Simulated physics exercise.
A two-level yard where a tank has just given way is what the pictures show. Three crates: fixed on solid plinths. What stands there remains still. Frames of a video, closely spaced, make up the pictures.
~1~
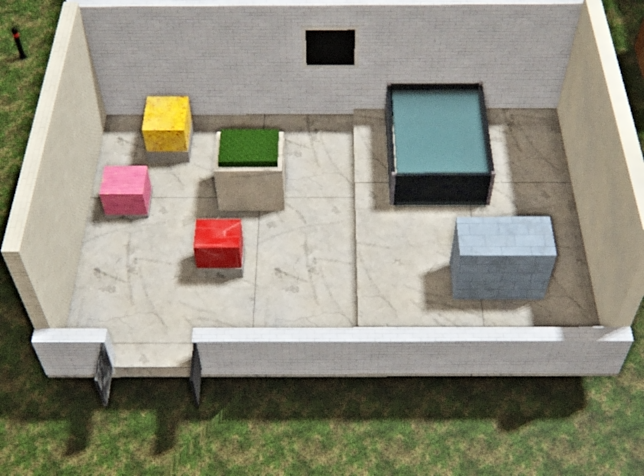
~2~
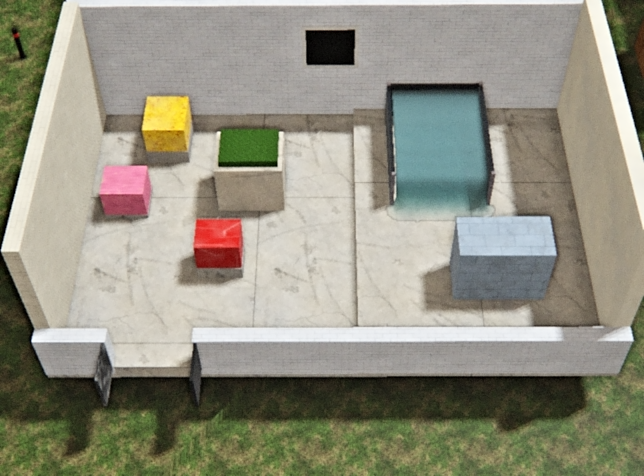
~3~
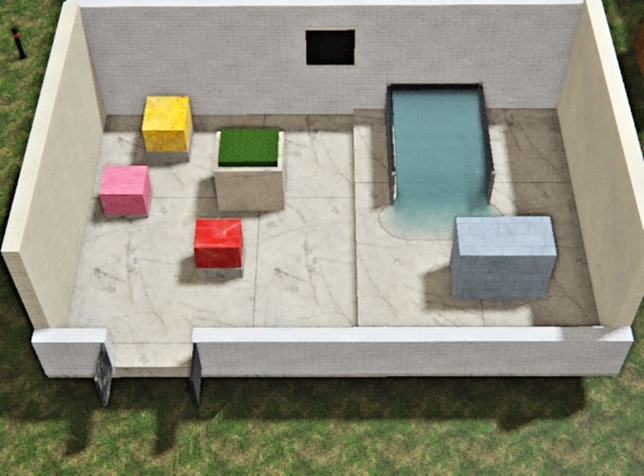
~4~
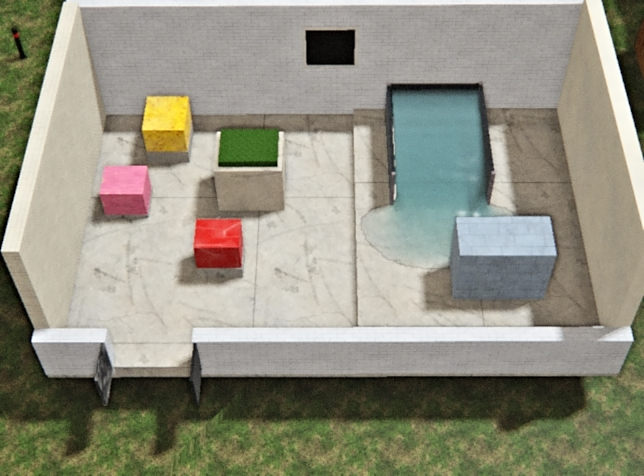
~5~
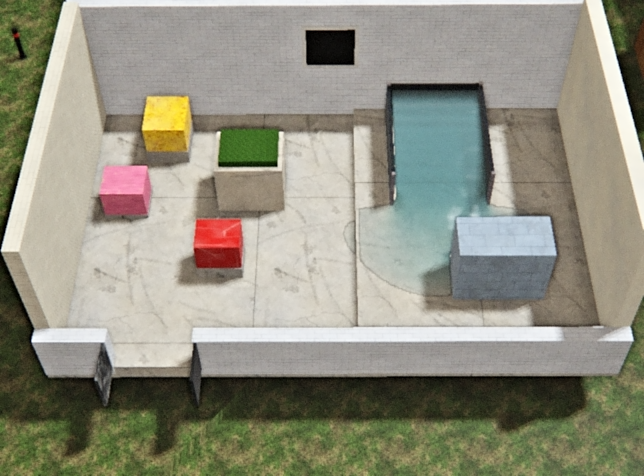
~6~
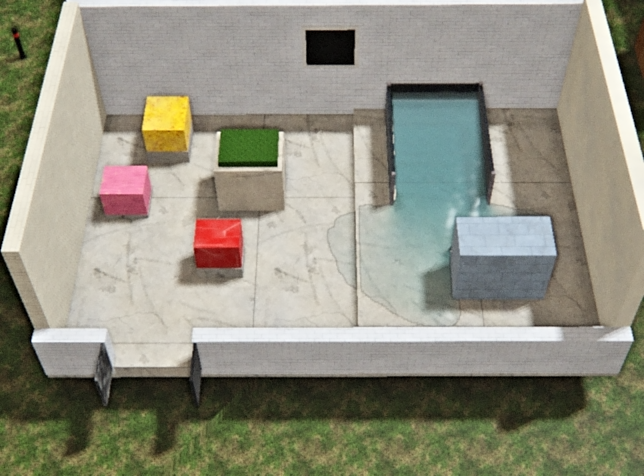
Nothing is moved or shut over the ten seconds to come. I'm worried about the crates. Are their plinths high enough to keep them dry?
One by one: Pink crate: Too low. Red crate: High enough. Yellow crate: High enough.
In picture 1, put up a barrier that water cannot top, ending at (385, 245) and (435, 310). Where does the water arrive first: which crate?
The crate marked red.
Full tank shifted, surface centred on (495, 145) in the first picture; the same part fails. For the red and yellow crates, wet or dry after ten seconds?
Red: Not reached; yellow: Not reached.
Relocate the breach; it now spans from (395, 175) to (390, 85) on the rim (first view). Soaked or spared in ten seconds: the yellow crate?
As it turns out, yellow is swamped.
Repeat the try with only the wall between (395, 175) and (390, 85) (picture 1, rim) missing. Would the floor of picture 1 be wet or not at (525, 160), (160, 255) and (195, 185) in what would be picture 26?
In the order given, the spots are not soaked, swamped and swamped.
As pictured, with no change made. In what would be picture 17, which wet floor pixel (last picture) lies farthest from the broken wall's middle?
The wet edge reaches furthest near (189, 353).
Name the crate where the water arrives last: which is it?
The yellow-painted one.
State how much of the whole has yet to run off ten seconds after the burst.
Around 92 parts in a hundred.
A moment on, water covers 25 % of the floor; the pink crate not reached, the red crate not reached, the yellow crate not reached.
Next, water covers 35 % of the floor; the pink crate not reached, the red crate not reached, the yellow crate not reached.
Then, water covers 55 % of the floor; the pink crate not reached, the red crate water round its plinth, the yellow crate not reached.
Later, water covers 75 % of the floor; the pink crate water round its plinth, the red crate water round its plinth, the yellow crate water round its plinth.
In the end, water covers 95 % of the floor; the pink crate was topped, the red crate stayed above the water, the yellow crate stayed above the water.
